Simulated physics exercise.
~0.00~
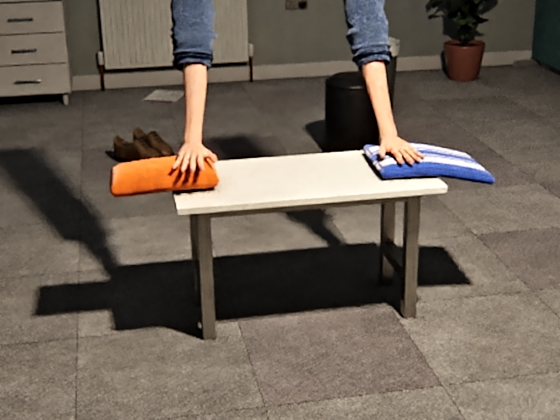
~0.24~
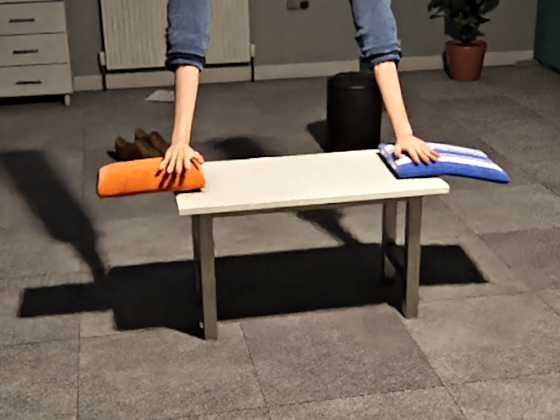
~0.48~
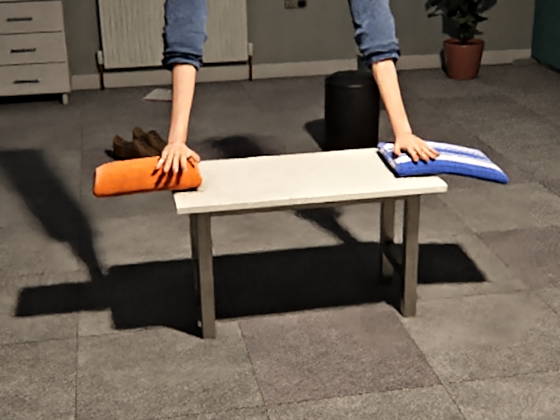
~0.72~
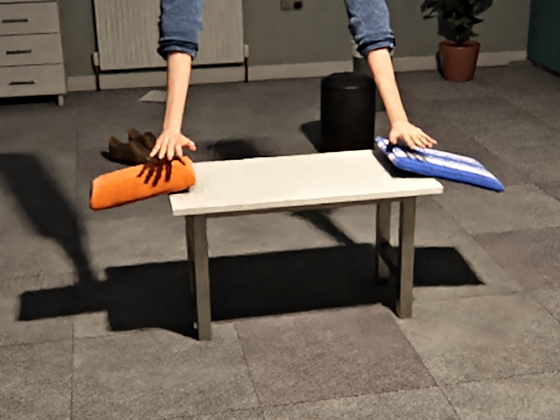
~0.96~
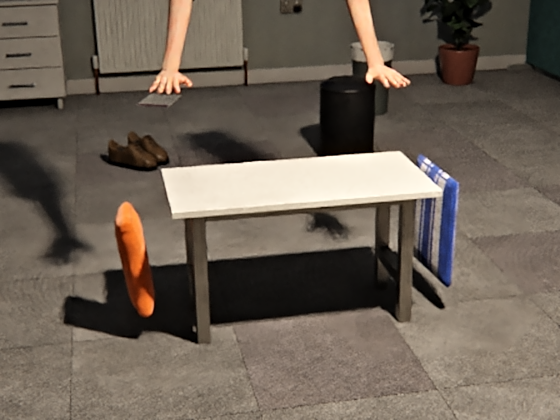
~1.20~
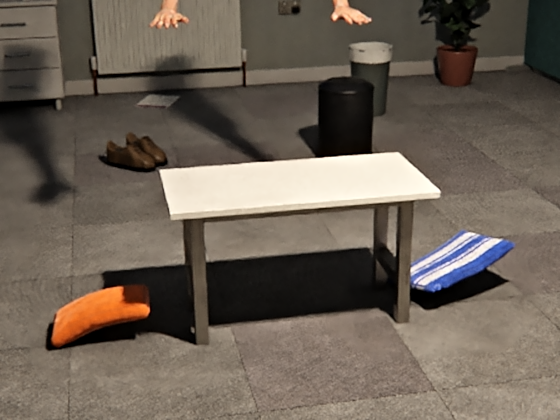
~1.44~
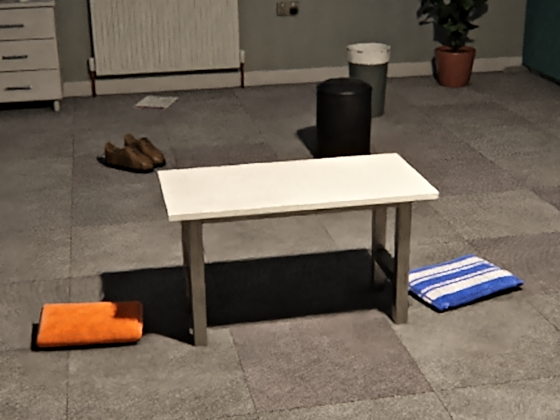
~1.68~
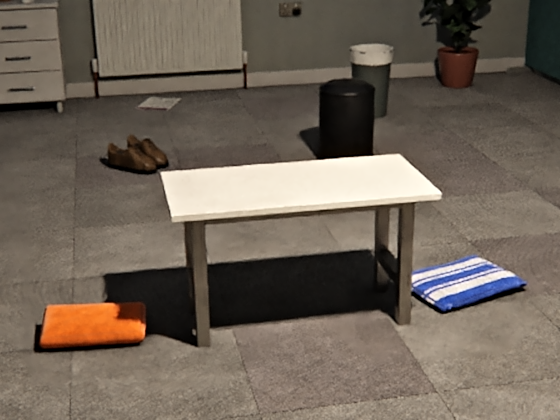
The video shows two hands pressing an orange rice sack and a blue striped seat pad at opposite ends of a low white table, shifting them outwards. The hands lift away, both items tip off the ends, and they finish lying on the floor on either side.
